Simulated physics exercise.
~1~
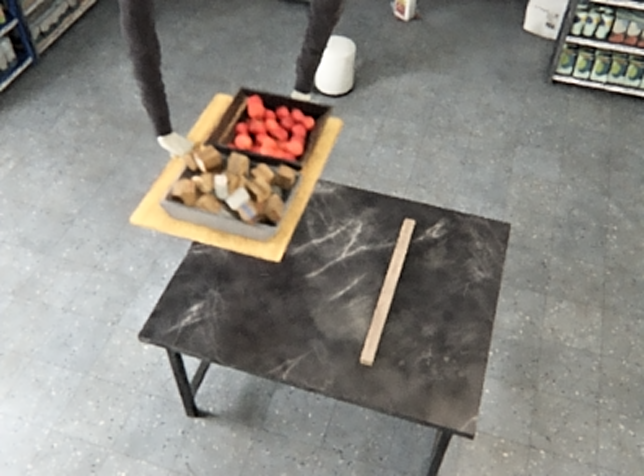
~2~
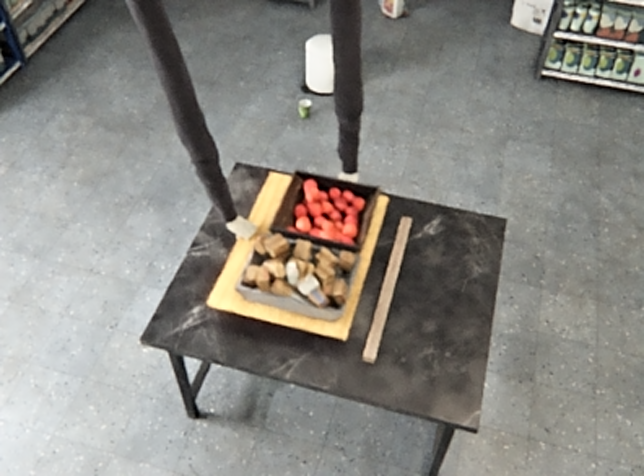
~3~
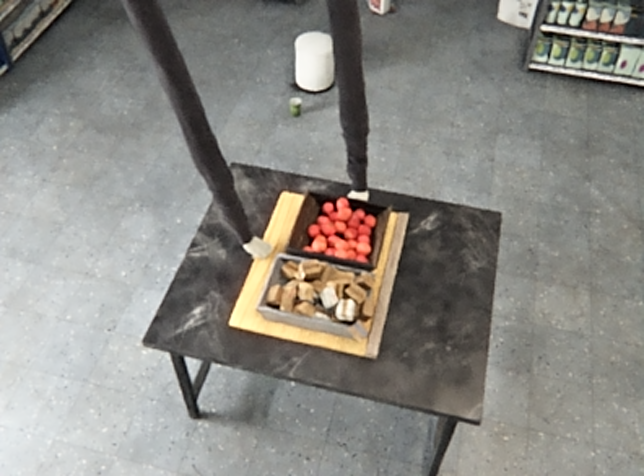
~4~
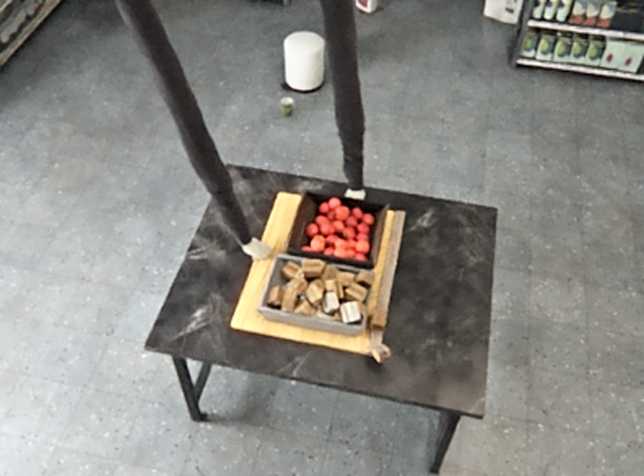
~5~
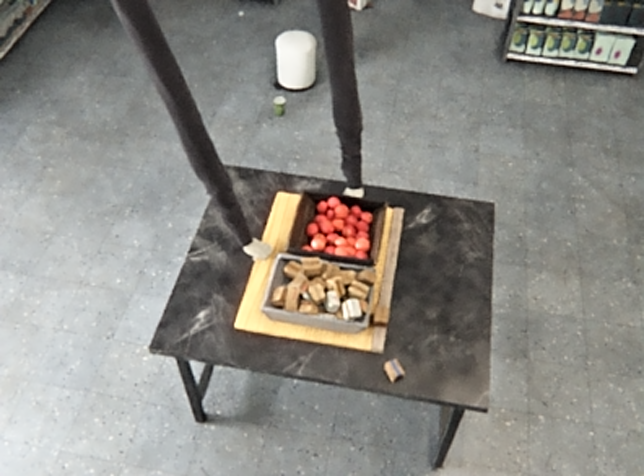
On a dark table, two arms lower a board of crates and a parcel tumbles out.
